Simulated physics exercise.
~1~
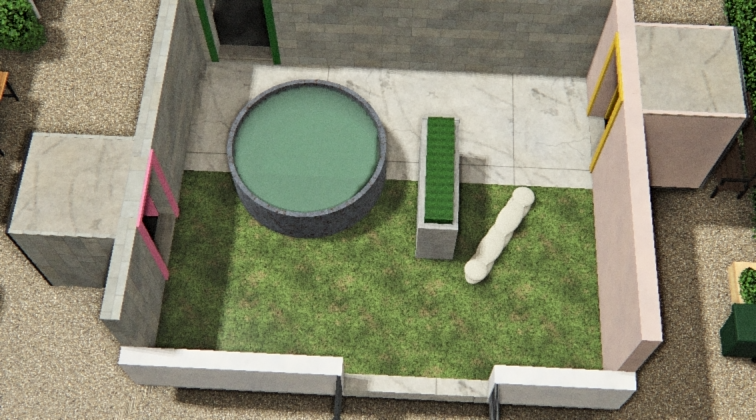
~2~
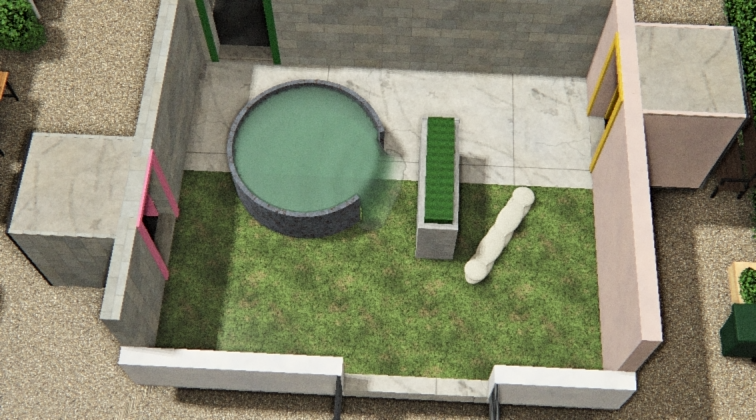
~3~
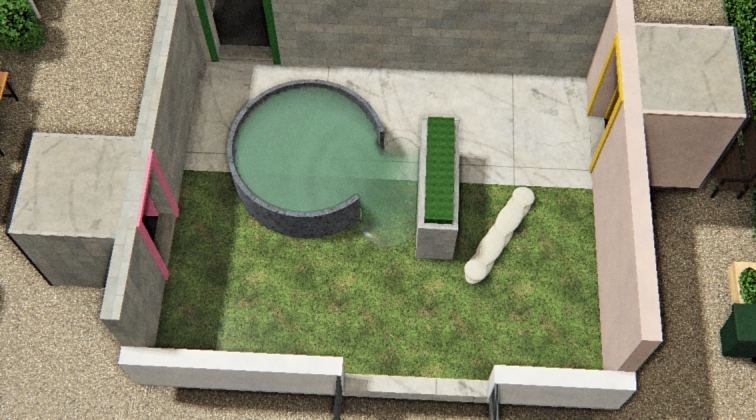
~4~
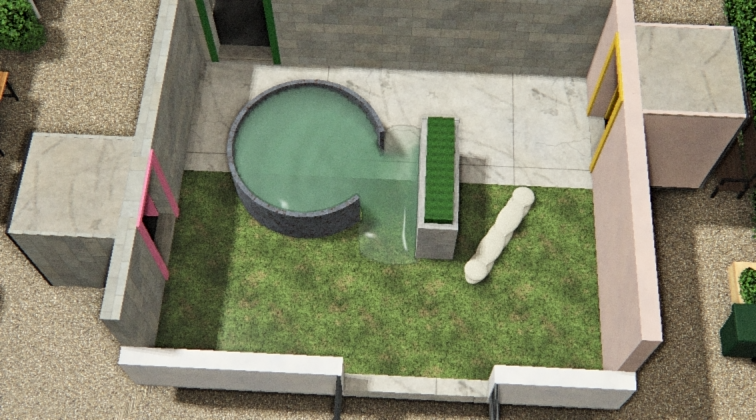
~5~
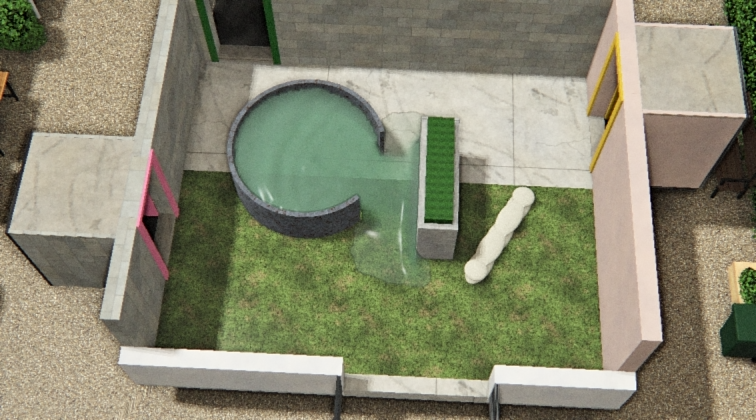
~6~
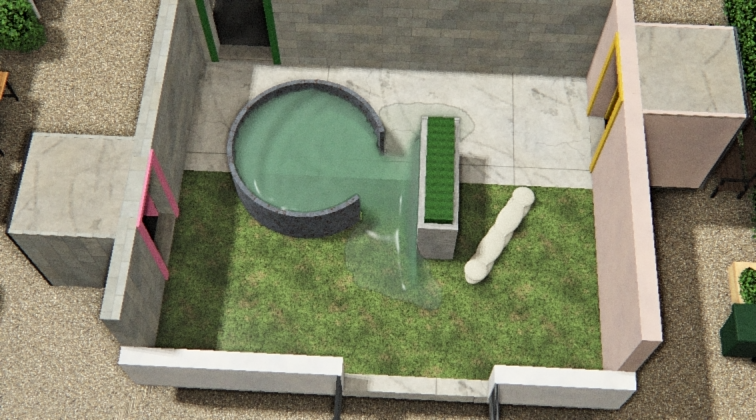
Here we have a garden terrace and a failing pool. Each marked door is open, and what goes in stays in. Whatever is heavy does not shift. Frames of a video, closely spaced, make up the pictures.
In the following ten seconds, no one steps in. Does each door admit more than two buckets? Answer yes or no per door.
Answers: The pink door: No; the green door: No; the yellow door: Yes.
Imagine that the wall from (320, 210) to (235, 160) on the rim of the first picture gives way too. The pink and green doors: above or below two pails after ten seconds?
In brief: Pink door exceeds the mark and green door remains below.
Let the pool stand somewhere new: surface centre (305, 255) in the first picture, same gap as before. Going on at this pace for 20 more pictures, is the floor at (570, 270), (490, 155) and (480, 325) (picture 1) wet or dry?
Spot by spot, in the order asked: Swamped, swamped, swamped.
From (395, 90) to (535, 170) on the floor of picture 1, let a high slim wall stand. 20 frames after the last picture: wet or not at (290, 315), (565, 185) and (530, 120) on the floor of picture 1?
Taking them in order, I'd say soaked, soaked and parched.
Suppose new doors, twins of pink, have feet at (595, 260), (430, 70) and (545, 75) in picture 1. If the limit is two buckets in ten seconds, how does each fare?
One, ends up below; two, ends up above; three, ends up below.
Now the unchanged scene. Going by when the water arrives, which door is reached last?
That would be the one in pink.
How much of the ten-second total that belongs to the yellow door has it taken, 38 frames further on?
Near 60 in a hundred.
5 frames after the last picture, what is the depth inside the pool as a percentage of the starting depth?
Some 66 per cent.
A moment on, water covers 30 % of the floor; the pink door not reached, the green door not reached, the yellow door not reached.
Next, water covers 45 % of the floor; the pink door not reached, the green door not reached, the yellow door not reached.
Then, water covers 70 % of the floor; the pink door not reached, the green door wet at the sill, nothing in, the yellow door under two buckets in.
Later, water covers 90 % of the floor; the pink door wet at the sill, nothing in, the green door wet at the sill, nothing in, the yellow door over two buckets in.
In the end, water covers 95 % of the floor; the pink door wet at the sill, nothing in, the green door wet at the sill, nothing in, the yellow door over two buckets in.
